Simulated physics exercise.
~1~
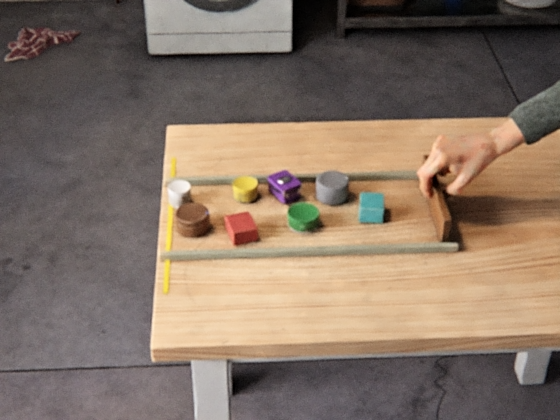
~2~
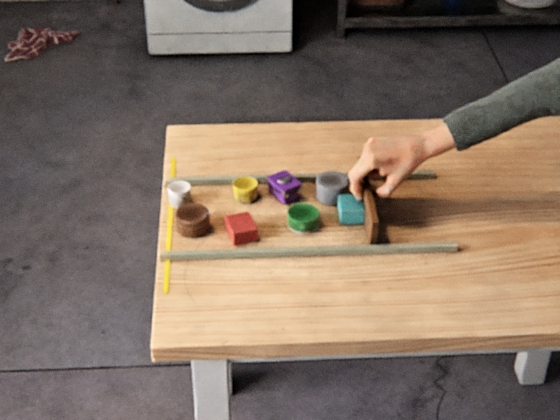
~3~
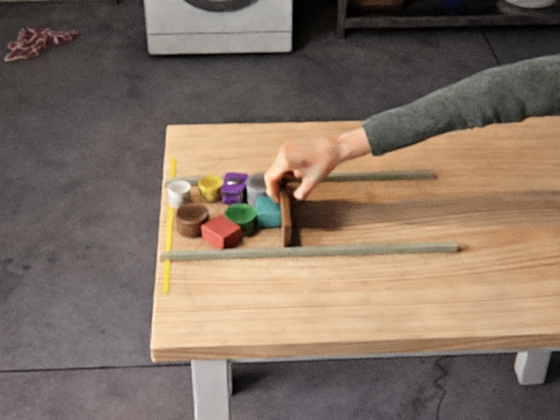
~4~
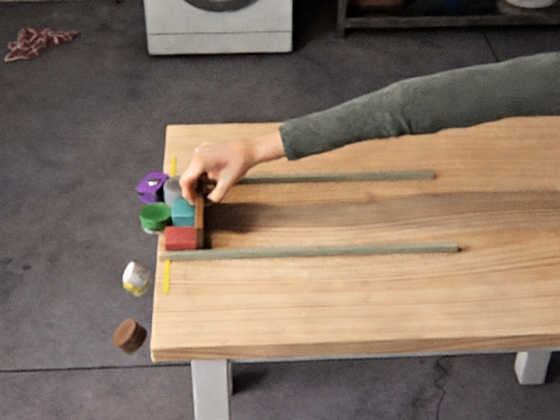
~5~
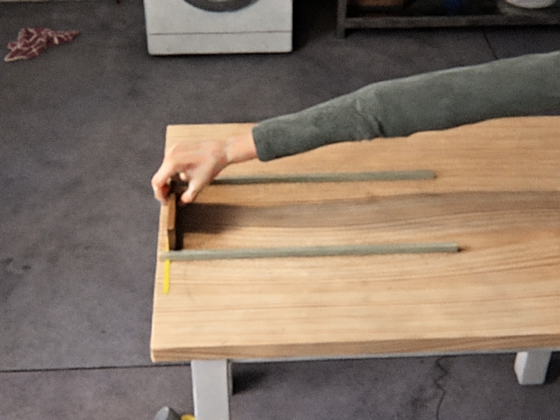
On a wooden table, a hand slides a board left, pushing small items off the edge.
